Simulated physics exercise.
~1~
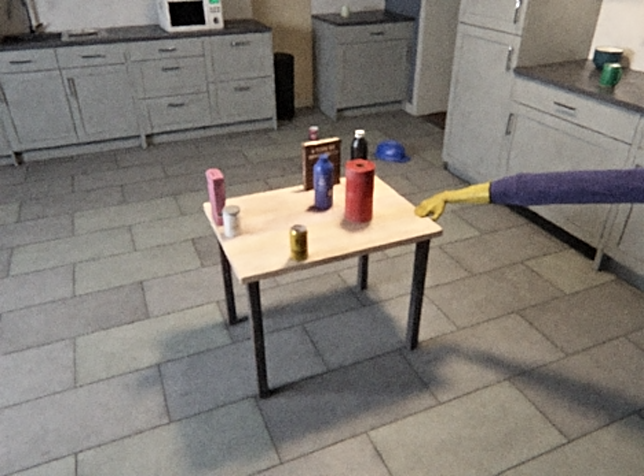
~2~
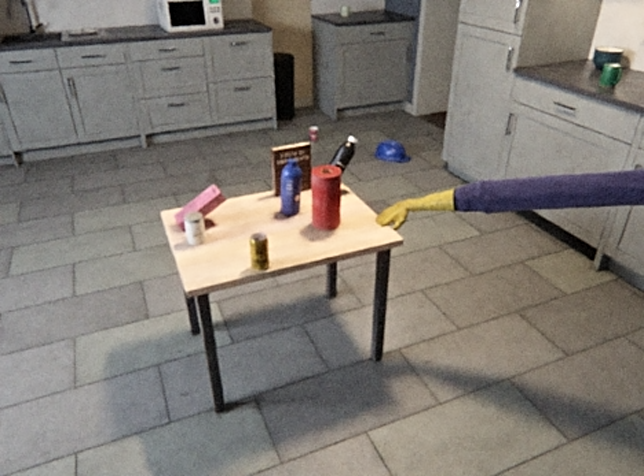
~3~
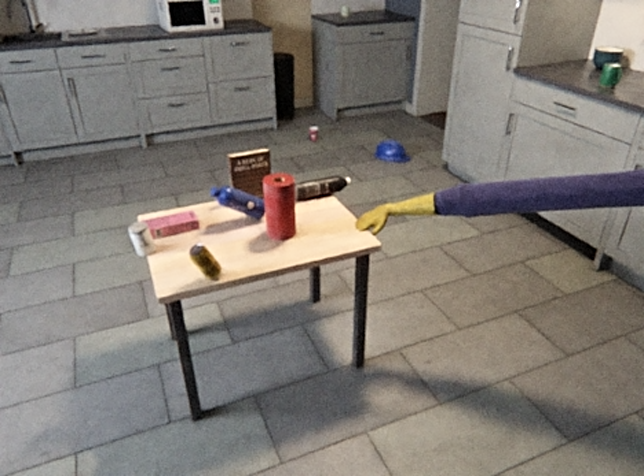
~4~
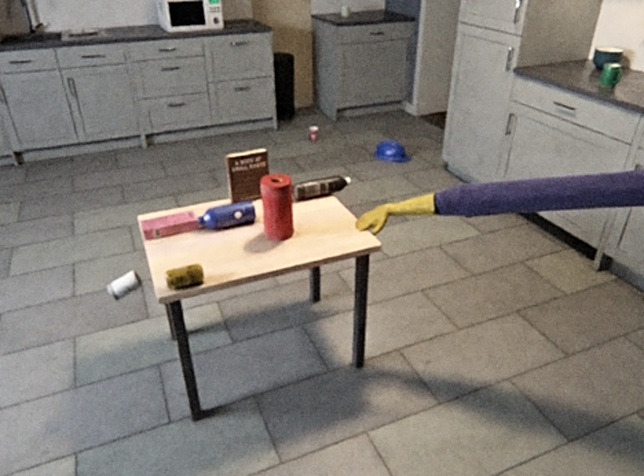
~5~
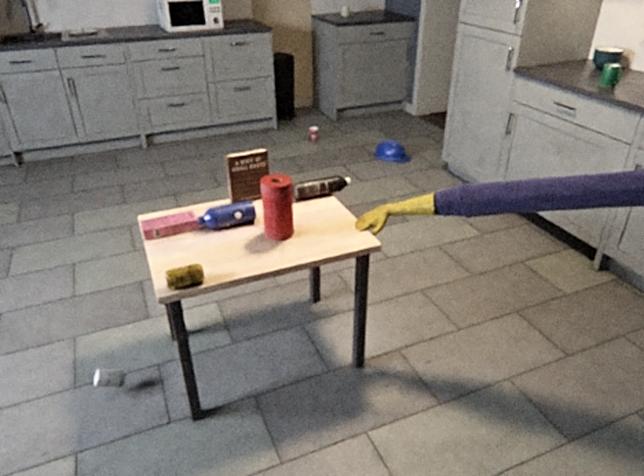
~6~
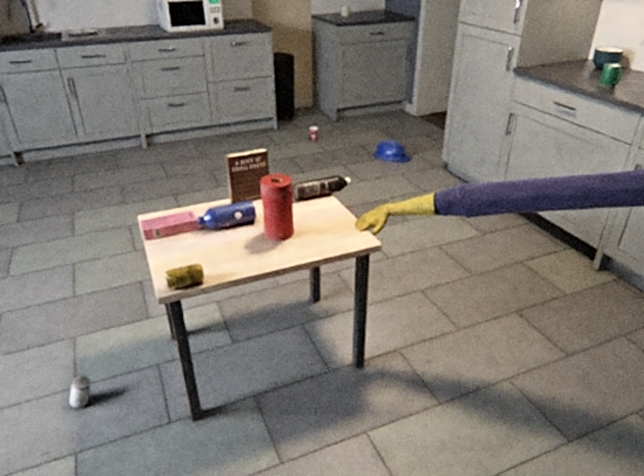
In a kitchen, a gloved hand at the right edge of a small table stayed there as the table jerked left, toppling the pink packet, both bottles and yellow can; the white jar fell to the floor, while the red roll and brown book stayed upright.
